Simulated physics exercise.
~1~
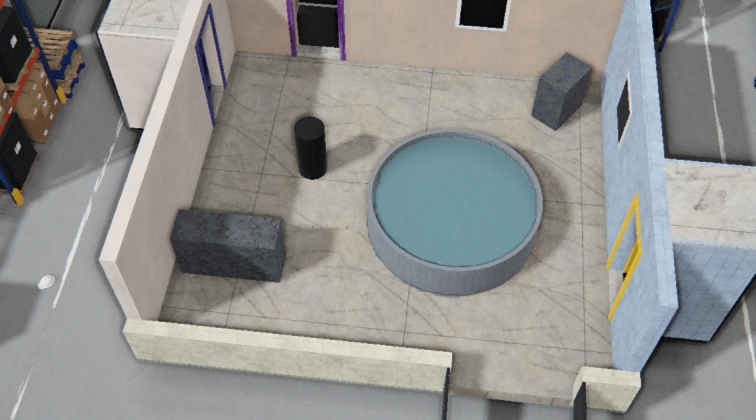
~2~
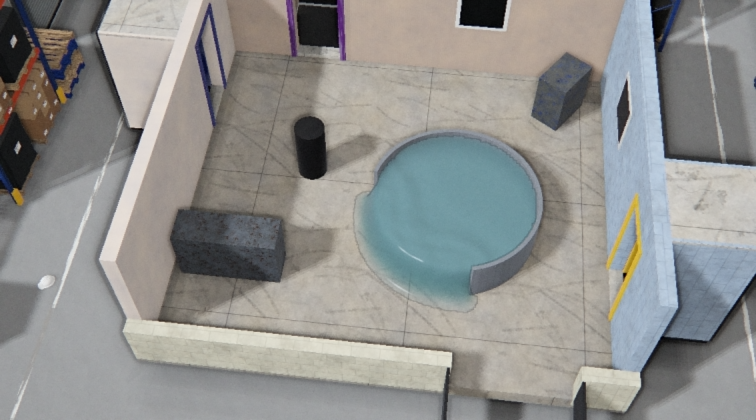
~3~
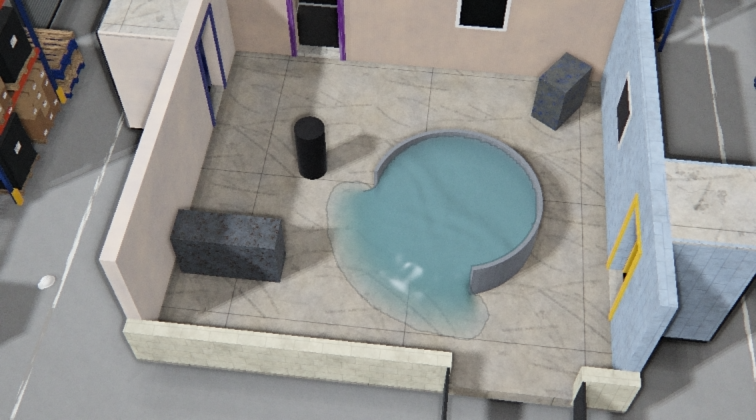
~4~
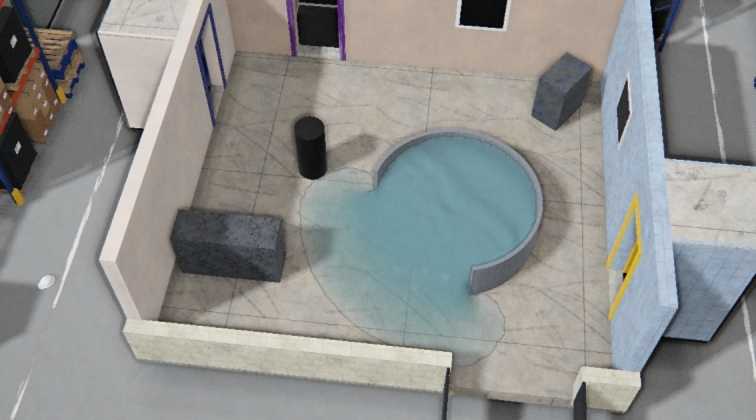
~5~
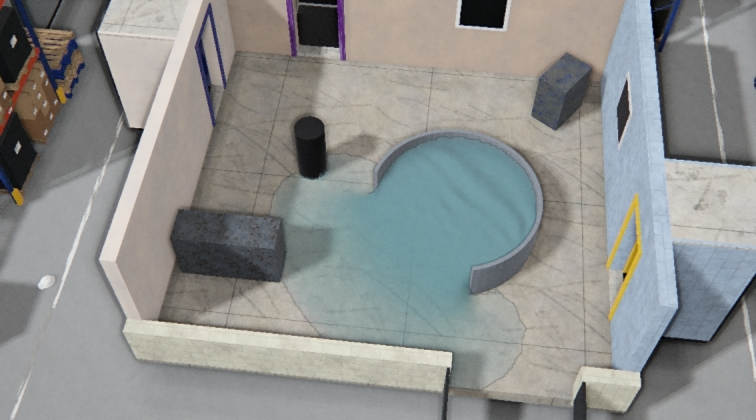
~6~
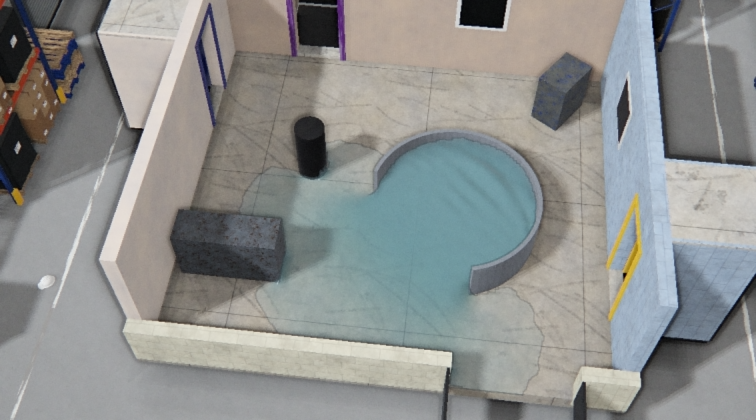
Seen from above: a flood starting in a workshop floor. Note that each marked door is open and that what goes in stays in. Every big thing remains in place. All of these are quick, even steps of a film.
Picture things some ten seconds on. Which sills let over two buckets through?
Result: The yellow door receives more than two buckets, the purple door receives more than two buckets, the blue door receives no more than two buckets.
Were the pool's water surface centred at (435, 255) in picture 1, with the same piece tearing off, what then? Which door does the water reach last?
The purple-painted one comes last.
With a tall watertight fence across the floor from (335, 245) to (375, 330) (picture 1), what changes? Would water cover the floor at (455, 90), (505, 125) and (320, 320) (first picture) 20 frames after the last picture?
Untouched, untouched, soaked.
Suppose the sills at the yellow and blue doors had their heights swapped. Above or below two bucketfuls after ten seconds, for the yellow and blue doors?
With the sills exchanged, the yellow door falls below the cutoff and the blue door beats the cutoff.
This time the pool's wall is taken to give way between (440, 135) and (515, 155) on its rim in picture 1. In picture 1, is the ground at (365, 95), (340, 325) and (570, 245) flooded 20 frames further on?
Point one reached; point two not reached; point three reached.
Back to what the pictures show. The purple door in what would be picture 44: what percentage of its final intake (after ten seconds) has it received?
Roughly 70 per cent.
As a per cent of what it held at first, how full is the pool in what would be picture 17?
It comes to some 36 percent.
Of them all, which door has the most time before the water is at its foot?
Last comes the yellow-painted one.
A moment on, water covers 35 % of the floor; the yellow door not reached, the purple door not reached, the blue door not reached.
Next, water covers 40 % of the floor; the yellow door not reached, the purple door not reached, the blue door wet at the sill, nothing in.
Then, water covers 55 % of the floor; the yellow door not reached, the purple door wet at the sill, nothing in, the blue door wet at the sill, nothing in.
Later, water covers 85 % of the floor; the yellow door under two buckets in, the purple door over two buckets in, the blue door wet at the sill, nothing in.
In the end, water covers 100 % of the floor; the yellow door over two buckets in, the purple door over two buckets in, the blue door under two buckets in.
